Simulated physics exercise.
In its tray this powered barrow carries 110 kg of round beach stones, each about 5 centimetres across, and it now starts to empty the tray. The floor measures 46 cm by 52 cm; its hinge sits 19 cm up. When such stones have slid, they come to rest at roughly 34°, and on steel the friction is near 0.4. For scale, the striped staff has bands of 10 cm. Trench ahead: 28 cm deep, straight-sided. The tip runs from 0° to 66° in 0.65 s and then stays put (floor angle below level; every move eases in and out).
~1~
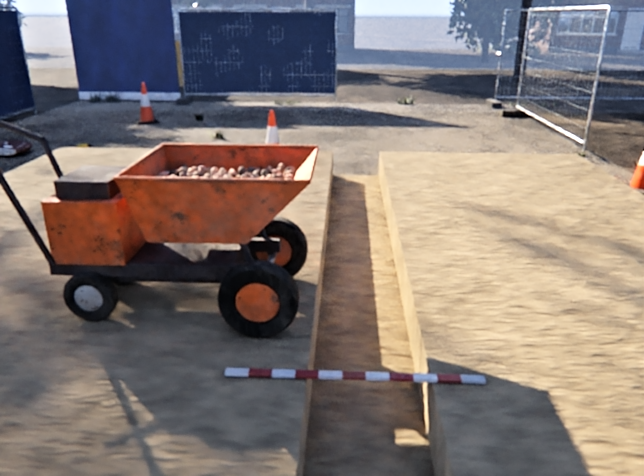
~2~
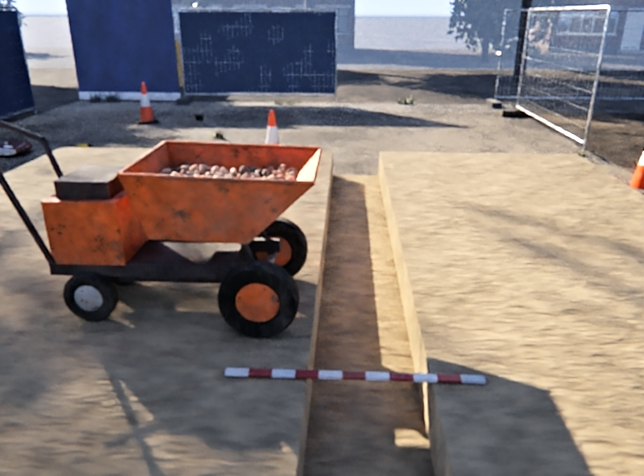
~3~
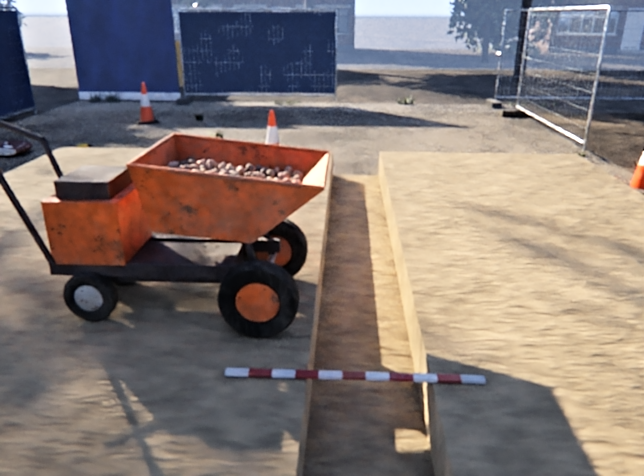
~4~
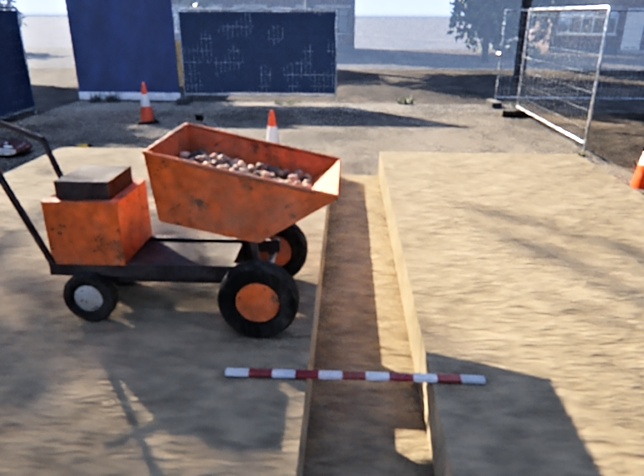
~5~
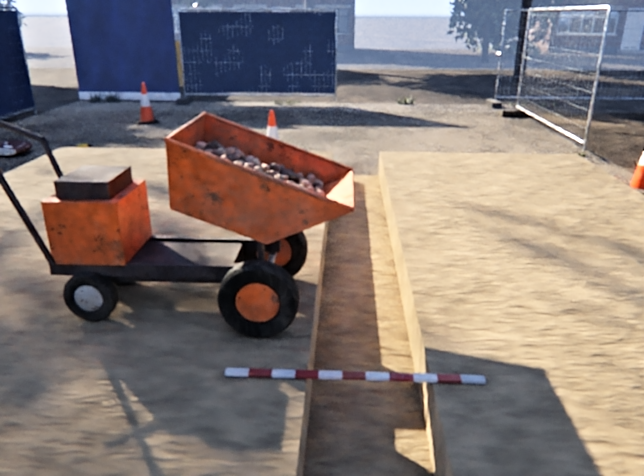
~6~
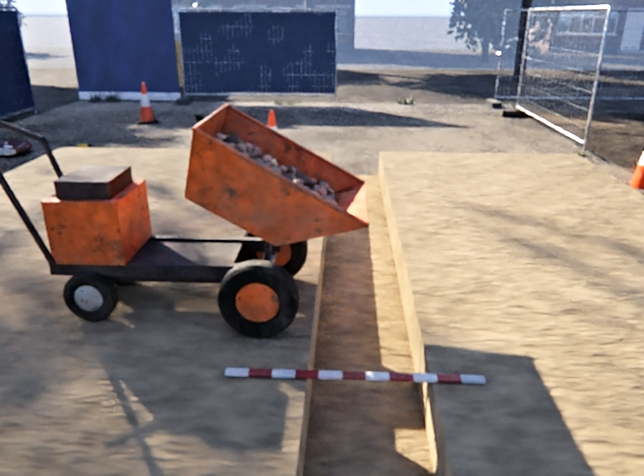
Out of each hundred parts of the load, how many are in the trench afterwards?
About 25 out of 100.
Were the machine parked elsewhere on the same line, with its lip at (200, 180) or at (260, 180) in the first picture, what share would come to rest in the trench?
Roughly 100 in a hundred, then 75 in a hundred.
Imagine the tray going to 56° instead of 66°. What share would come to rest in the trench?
Roughly 45%.
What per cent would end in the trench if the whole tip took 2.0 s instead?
Something close to 45 per cent.
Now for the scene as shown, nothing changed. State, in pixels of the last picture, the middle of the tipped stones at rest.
(460, 306).
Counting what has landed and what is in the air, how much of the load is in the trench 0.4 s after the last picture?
Some 10 per cent of the load by that point.
Then, 0.2 s after the last picture the floor is at 56°, 100 % in the tray; the foremost stones are at (370, 251).
Then, 0.4 s after the last picture the floor is at 66°, 78 % in the tray, 8 % in the trench, 14 % past the trench; the foremost stones are at (454, 308).
Then, 0.8 s after the last picture the floor is at 66°, 19 % in the tray, 12 % in the trench, 69 % past the trench; the foremost stones are at (588, 303).
Then, 2.8 s after the last picture the floor is at 66°, 0 % in the tray, 25 % in the trench, 75 % past the trench; the foremost stones are past the picture's edge.
